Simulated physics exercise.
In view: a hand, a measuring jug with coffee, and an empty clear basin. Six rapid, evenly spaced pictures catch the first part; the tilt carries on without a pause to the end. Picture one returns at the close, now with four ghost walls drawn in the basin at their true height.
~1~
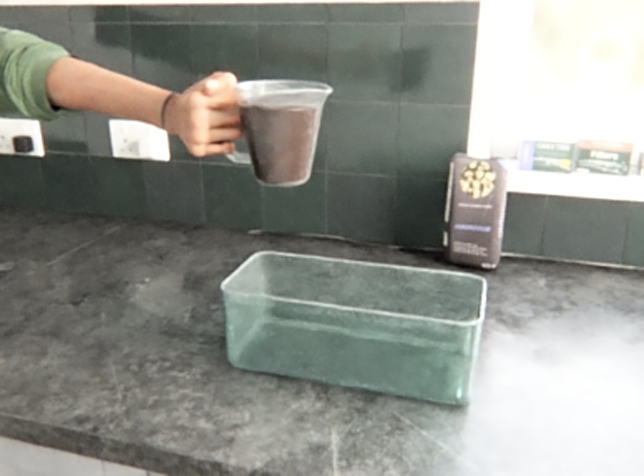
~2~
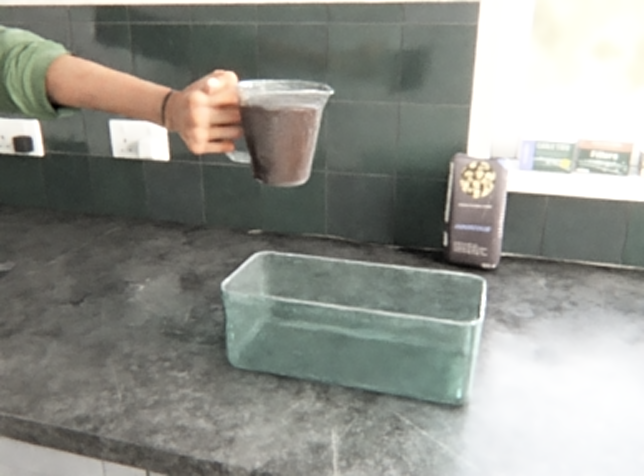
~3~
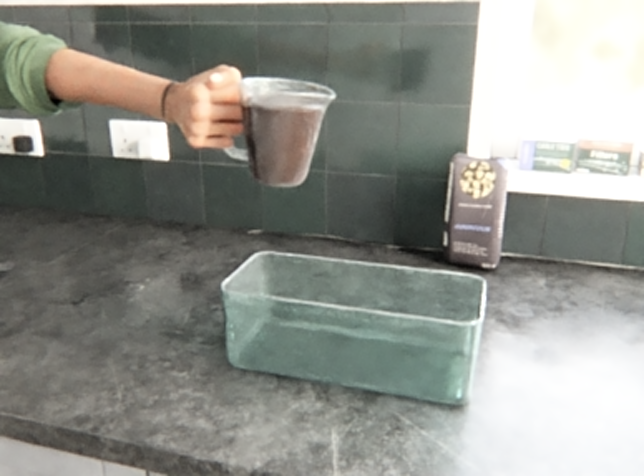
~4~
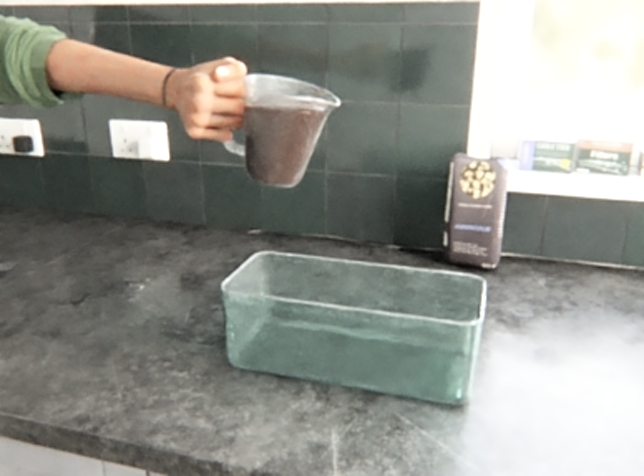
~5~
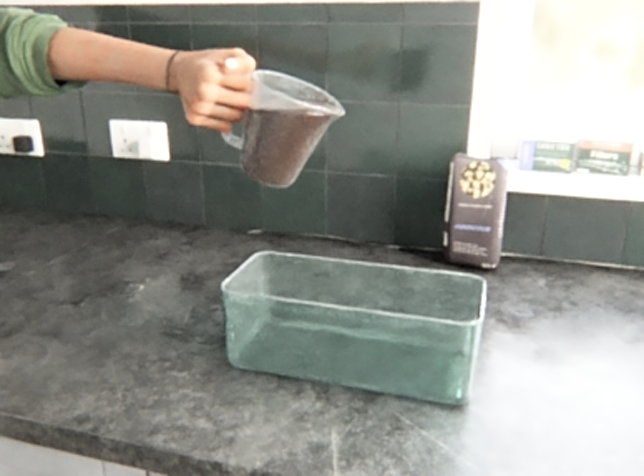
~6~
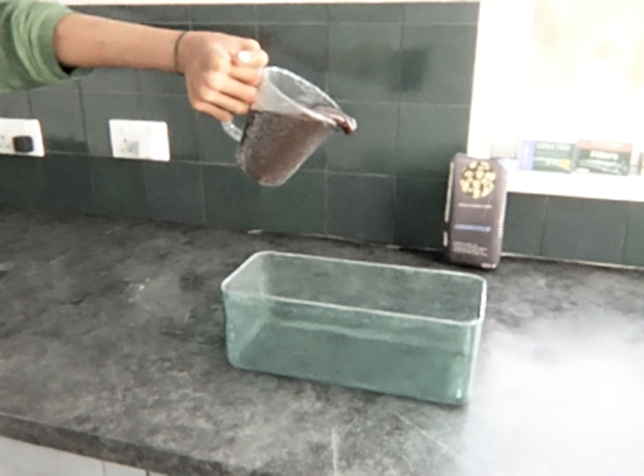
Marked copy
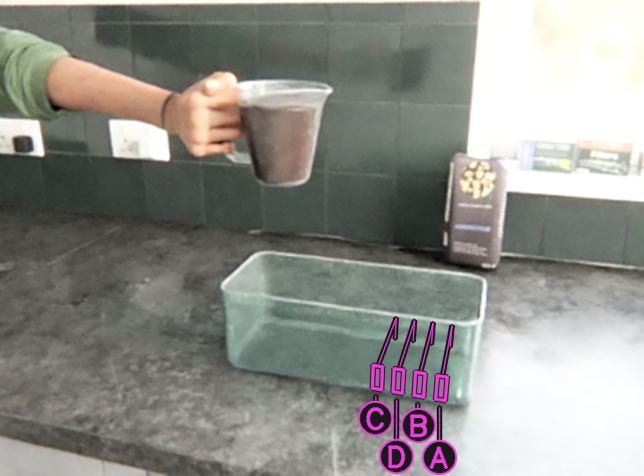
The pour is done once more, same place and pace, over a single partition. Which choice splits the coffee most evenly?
Choose C.
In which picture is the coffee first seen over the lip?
In picture 6.
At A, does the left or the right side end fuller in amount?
More ends on the left.
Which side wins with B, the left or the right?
The left one.
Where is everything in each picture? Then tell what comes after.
Upright, lip at (329, 90); basin from (230, 361) to (471, 402); nothing has left yet, in the first frame.
Upright, lip at (330, 91); nothing has left yet, in the second frame.
Tipped about 6°, lip at (333, 96); nothing has left yet, in the third frame.
Tipped about 12°, lip at (338, 103); nothing has left yet, in the fourth frame.
Tipped about 21°, lip at (342, 113); nothing has left yet, in the fifth frame.
Tipped about 32°, lip at (345, 126); coffee is over the lip, down to (350, 131), in the sixth frame.
On the marked copy, A at (439, 407); B at (417, 403); C at (375, 396); D at (396, 399).
For slot A, about 87 % ends left of the wall and 11 % right of it.
For slot B, about 88 % ends left of the wall and 8 % right of it; 4 % is lost outside.
For slot C, about 44 % ends left of the wall and 54 % right of it.
For slot D, about 78 % ends left of the wall and 18 % right of it; 5 % is lost outside.
